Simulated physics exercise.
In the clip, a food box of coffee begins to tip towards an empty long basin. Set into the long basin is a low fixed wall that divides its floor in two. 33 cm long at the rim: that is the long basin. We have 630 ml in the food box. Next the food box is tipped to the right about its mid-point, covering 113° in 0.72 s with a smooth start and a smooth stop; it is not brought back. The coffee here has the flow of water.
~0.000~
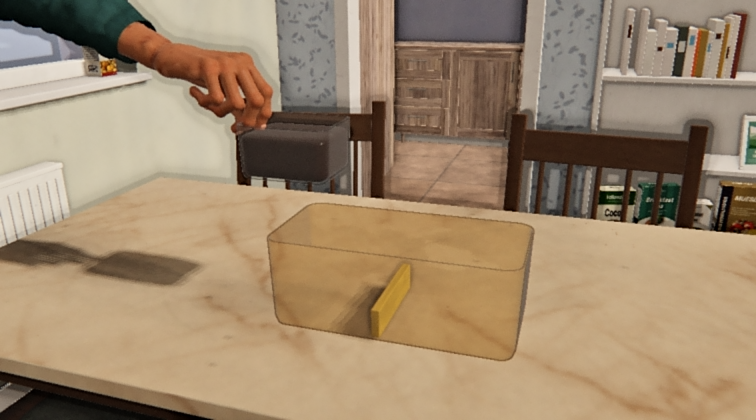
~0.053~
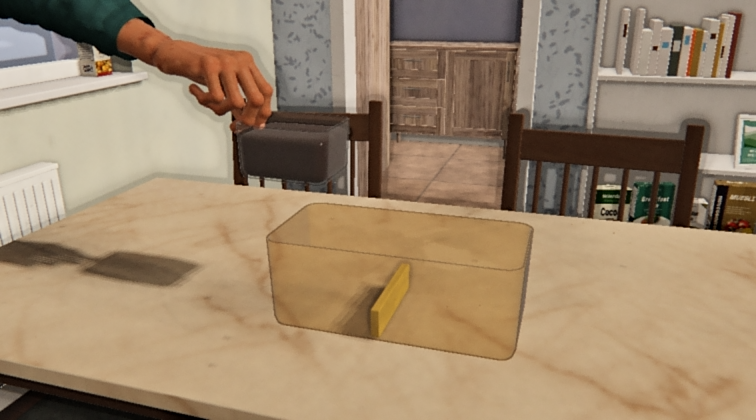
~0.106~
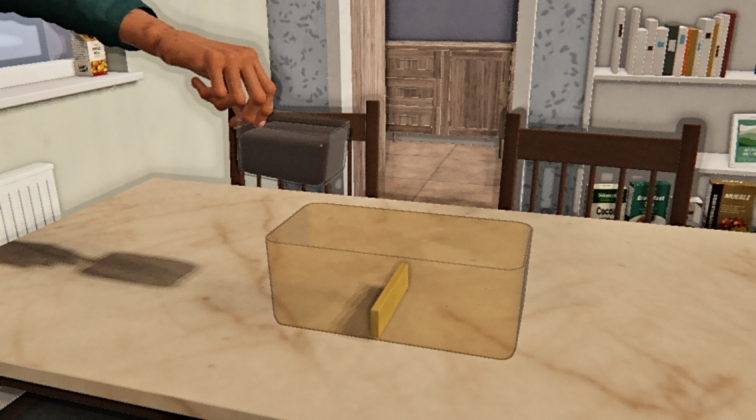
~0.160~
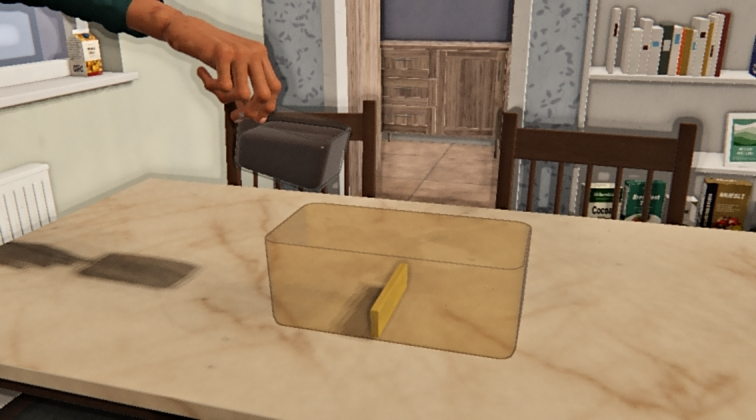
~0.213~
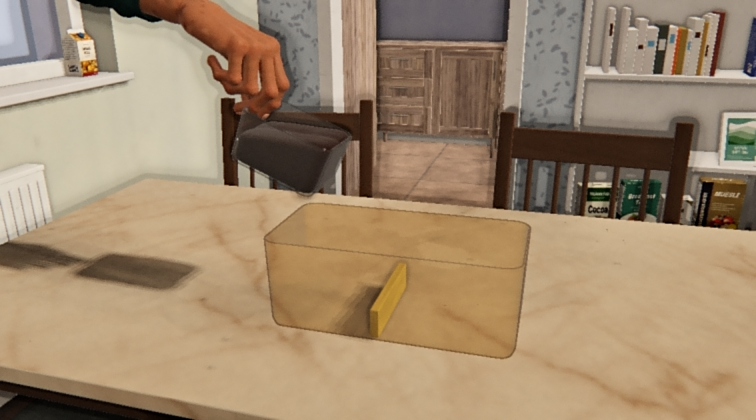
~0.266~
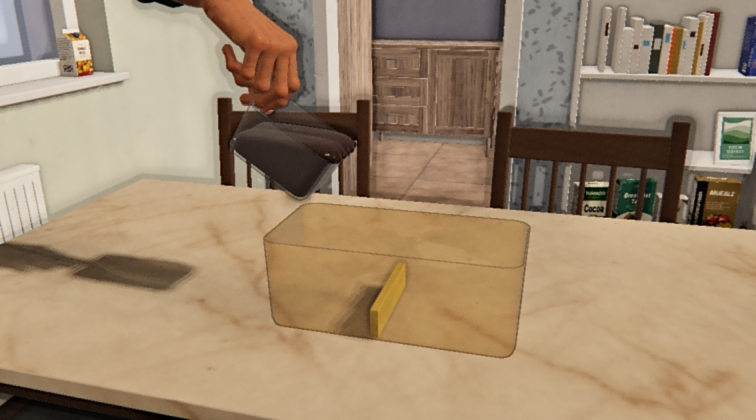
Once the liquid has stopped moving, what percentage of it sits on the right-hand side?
About 30 per cent.
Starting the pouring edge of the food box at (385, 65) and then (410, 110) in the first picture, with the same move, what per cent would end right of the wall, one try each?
Around 85 per cent first, around 90 per cent next.
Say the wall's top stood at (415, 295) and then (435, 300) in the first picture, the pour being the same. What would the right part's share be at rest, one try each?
Some 10 in a hundred, then some 15 in a hundred.
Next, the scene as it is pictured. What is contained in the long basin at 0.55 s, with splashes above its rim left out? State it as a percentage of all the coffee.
Near 52 in a hundred.
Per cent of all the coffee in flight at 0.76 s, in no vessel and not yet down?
Around 4 percent of the liquid.
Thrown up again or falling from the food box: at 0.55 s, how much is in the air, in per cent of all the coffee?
Near 28 per cent of it all.
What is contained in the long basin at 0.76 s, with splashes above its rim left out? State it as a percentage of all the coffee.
I'd put it at roughly 94 per cent.
Then, 0.55 s in, the tilt is 98° and 19 per cent is still to pour, 32 is left of the wall and 20 right of it.
Then, 0.76 s in, the tilt is 113° and 2 per cent is still to pour, 65 is left of the wall and 28 right of it.
Then, 0.98 s in, the tilt is 113° and 0 per cent is still to pour, 67 is left of the wall and 30 right of it.
Then, 1.22 s in, the tilt is 113° and 0 per cent is still to pour, 67 is left of the wall and 30 right of it.
Finally, 67 per cent lies left of the wall, 30 right of it and 2 outside.
